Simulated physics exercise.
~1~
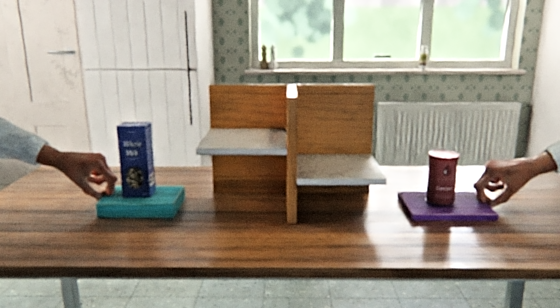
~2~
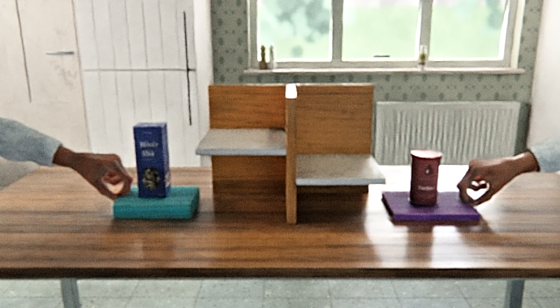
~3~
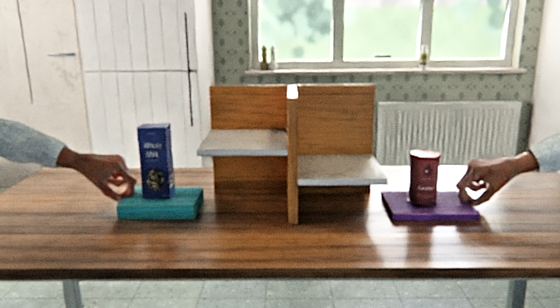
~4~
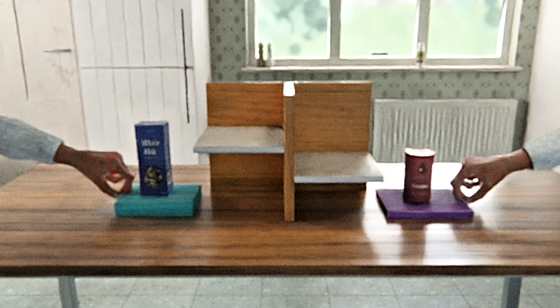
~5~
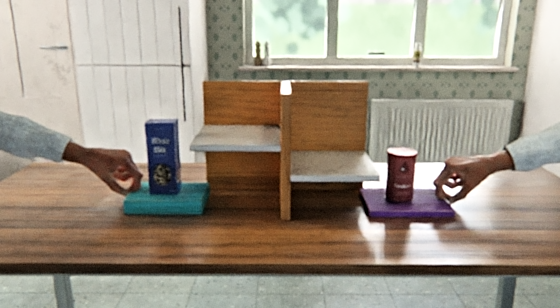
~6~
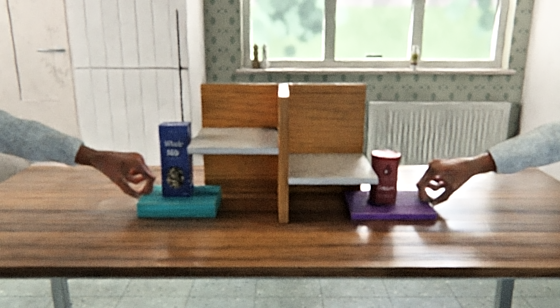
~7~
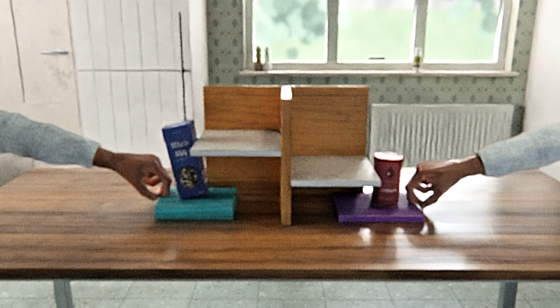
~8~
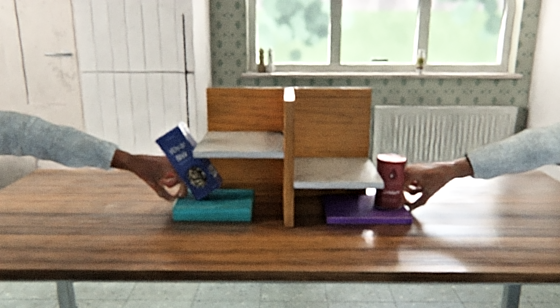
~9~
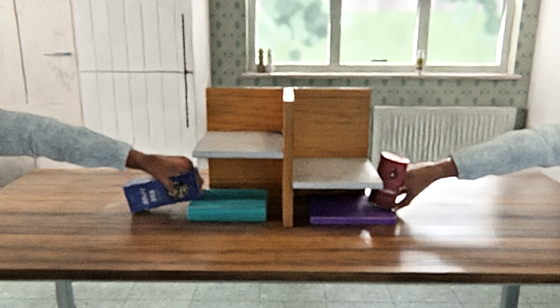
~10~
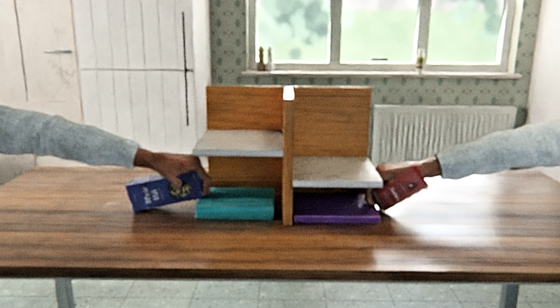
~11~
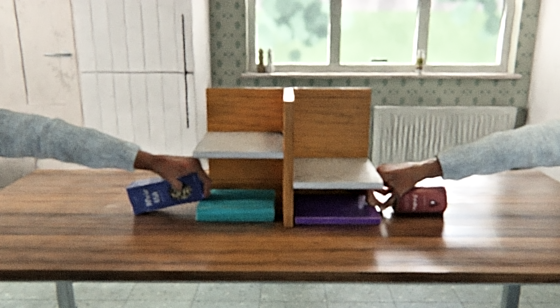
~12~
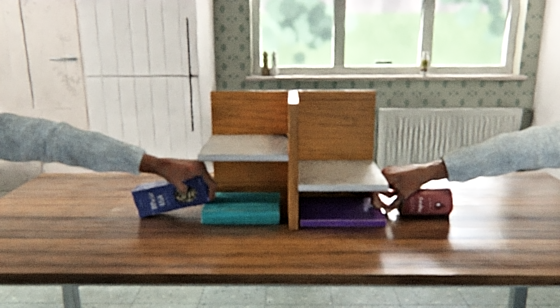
In the video, two hands push a turquoise board carrying a blue carton and a purple board carrying a red tin inward beneath a wooden unit's low shelves; the carton tips over first, then the tin, and both end lying outside the openings with the boards underneath.
